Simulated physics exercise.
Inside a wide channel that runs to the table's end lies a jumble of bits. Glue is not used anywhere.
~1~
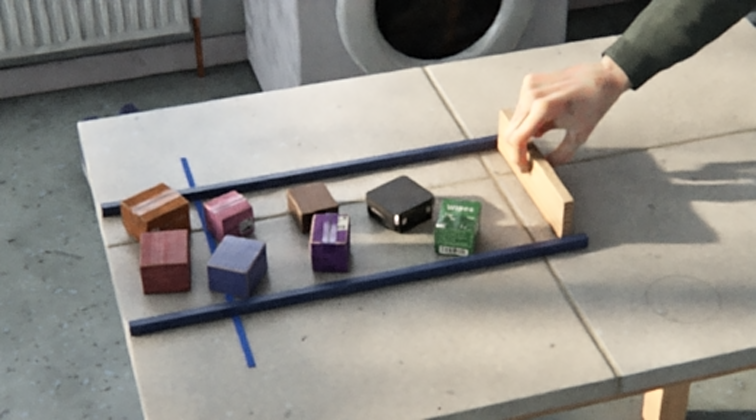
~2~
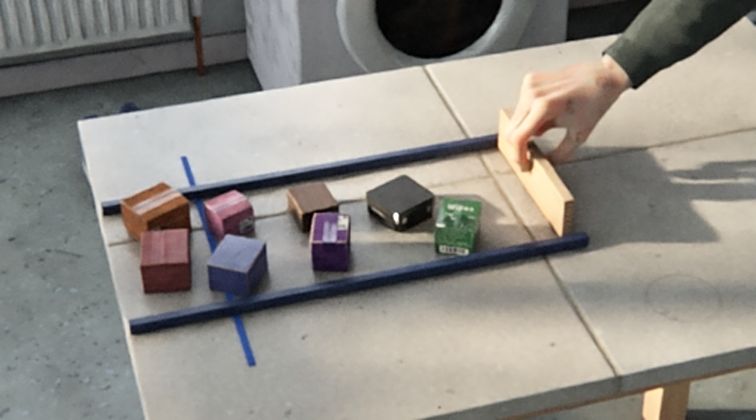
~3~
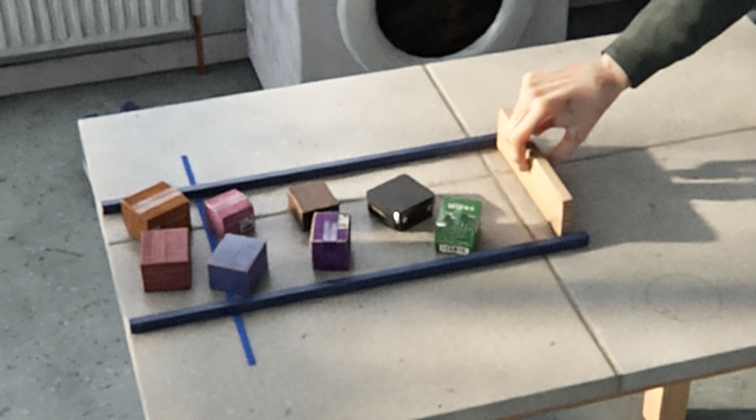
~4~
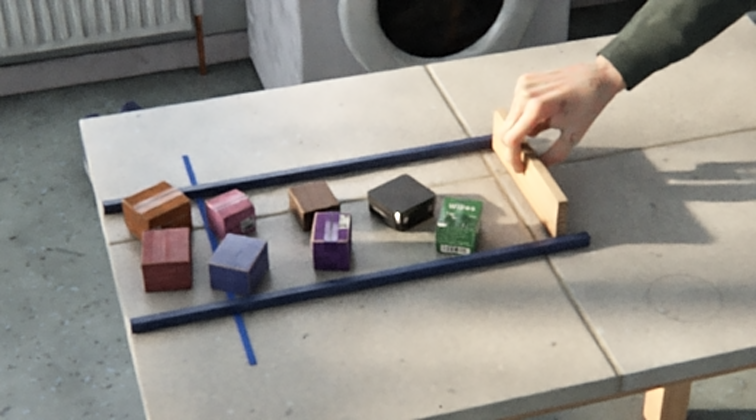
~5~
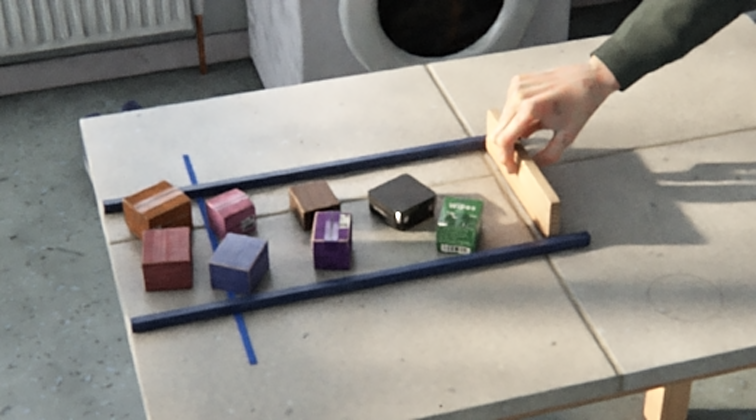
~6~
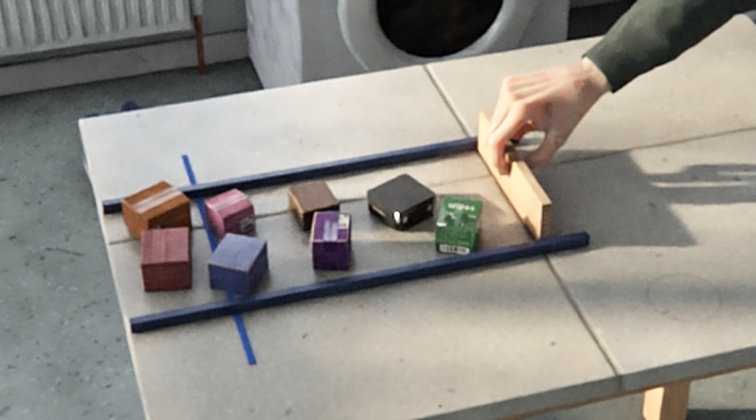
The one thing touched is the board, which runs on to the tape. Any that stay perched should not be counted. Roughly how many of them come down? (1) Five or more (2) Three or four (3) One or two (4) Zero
The answer is 2.
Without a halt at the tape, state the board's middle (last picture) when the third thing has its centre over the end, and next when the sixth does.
At (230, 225) for the third, at (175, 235) for the sixth.
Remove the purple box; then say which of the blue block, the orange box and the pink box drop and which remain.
Result: Blue block stays, orange box comes off, pink box comes off.
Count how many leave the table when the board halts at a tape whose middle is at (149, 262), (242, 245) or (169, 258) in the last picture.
6, 2, 6.
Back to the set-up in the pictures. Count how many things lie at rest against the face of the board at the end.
That makes 2.
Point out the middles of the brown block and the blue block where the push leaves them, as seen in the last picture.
Final centres, in order: Near (137, 236), near (122, 281).
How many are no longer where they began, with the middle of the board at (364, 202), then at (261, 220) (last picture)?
Counting first: 4, next 8.
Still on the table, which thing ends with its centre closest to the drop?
The blue block winds up nearest.
Soon after, none off yet; red block at rest near (167, 260); orange box at rest near (158, 214); blue block at rest near (239, 265).
Then, none off yet; red block at rest near (167, 260); orange box moving near (144, 215); blue block moved a little near (222, 268).
By the end, the number that fall off is three or four; fallen, pink box, orange box and red block.
